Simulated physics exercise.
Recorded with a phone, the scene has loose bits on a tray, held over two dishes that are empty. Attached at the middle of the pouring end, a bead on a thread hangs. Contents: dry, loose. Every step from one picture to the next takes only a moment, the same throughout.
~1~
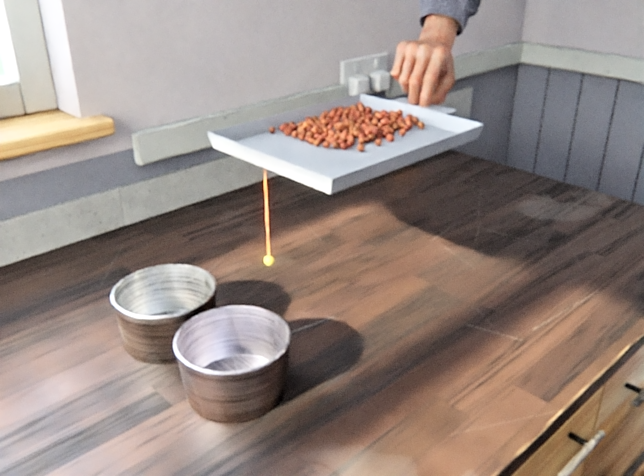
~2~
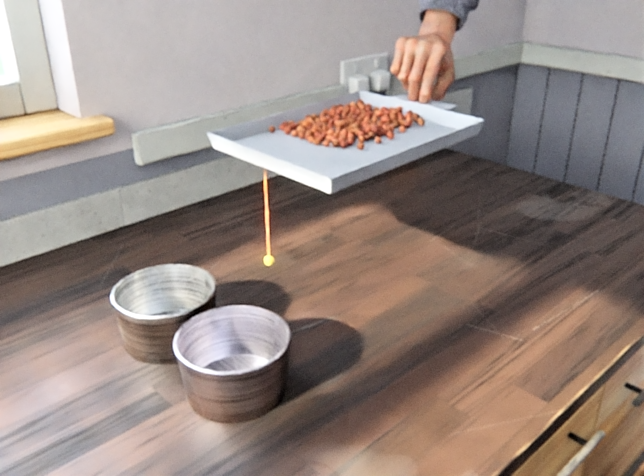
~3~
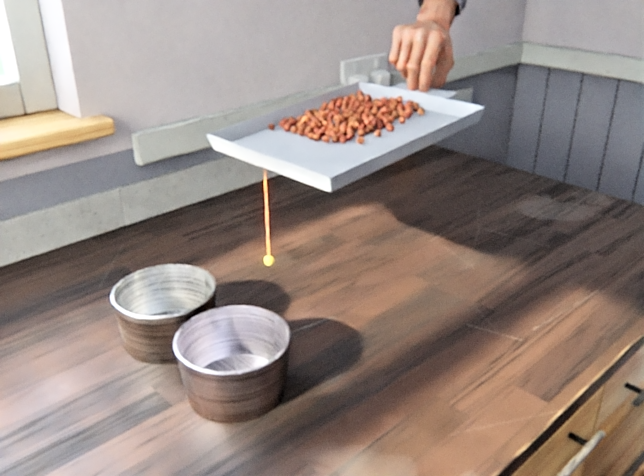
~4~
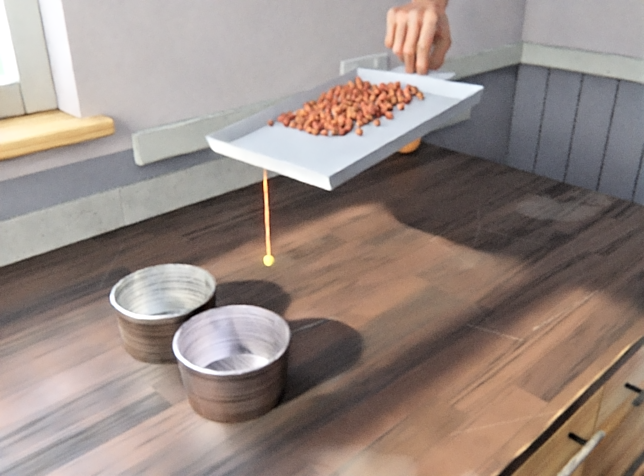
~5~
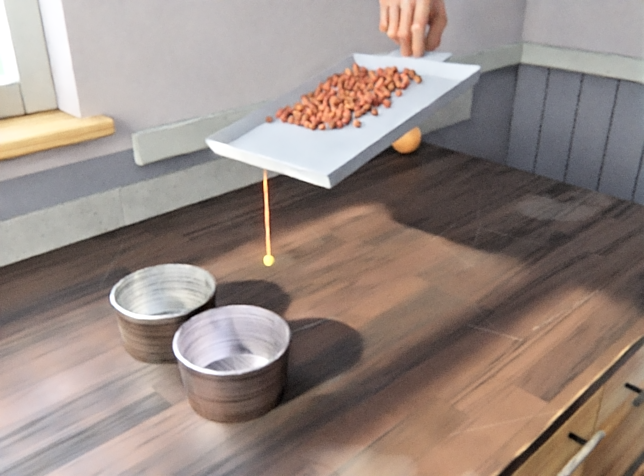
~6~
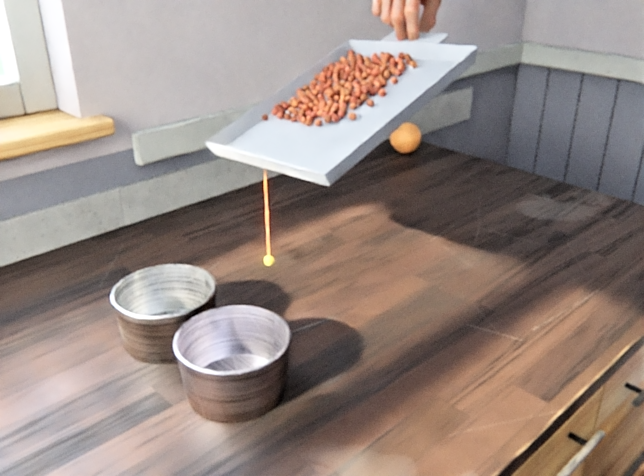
On a dark wooden countertop near a window, two empty round dishes stand below a white tray of reddish-brown pellets, with a bead hanging on a thread from its near end. A hand raises the tray's far end, slightly at first, then more steeply, and an orange ball comes into view behind it.
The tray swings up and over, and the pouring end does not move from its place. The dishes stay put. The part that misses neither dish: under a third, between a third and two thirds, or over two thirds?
The share caught will be small, beneath a third of the load.
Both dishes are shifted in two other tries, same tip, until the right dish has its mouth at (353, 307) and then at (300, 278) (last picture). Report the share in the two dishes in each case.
In order: 10 percent and 40 percent.
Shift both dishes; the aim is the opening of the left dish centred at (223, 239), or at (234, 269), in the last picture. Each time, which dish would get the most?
Try one: The left-side dish. Try two: The left-side dish.
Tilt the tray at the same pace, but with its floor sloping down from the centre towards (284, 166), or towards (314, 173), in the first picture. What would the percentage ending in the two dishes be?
About 40 and 10 per cent.
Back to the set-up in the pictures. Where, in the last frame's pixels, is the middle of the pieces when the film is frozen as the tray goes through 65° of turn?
Roughly at (235, 150).
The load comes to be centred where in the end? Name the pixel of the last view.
Somewhere close to (200, 305) in the last picture.
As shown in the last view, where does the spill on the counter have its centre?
The centre sits near (206, 300).
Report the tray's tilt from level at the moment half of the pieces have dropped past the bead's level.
It has tipped about 105 degrees.
Shortly afterwards, tray tipped steeply; the bulk on the tray; only a few in the right dish; only a few outside both; near a quarter in the air.
Next, tray tipped past a quarter turn; near a third on the tray; only a few in the right dish; a little in the left dish; near a third outside both; near a quarter in the air.
Some moments later, tray tipped past a quarter turn; only a few in the right dish; near a quarter in the left dish; the bulk outside both.
In the end, tray tipped past a quarter turn; only a few in the right dish; near a quarter in the left dish; the bulk outside both.
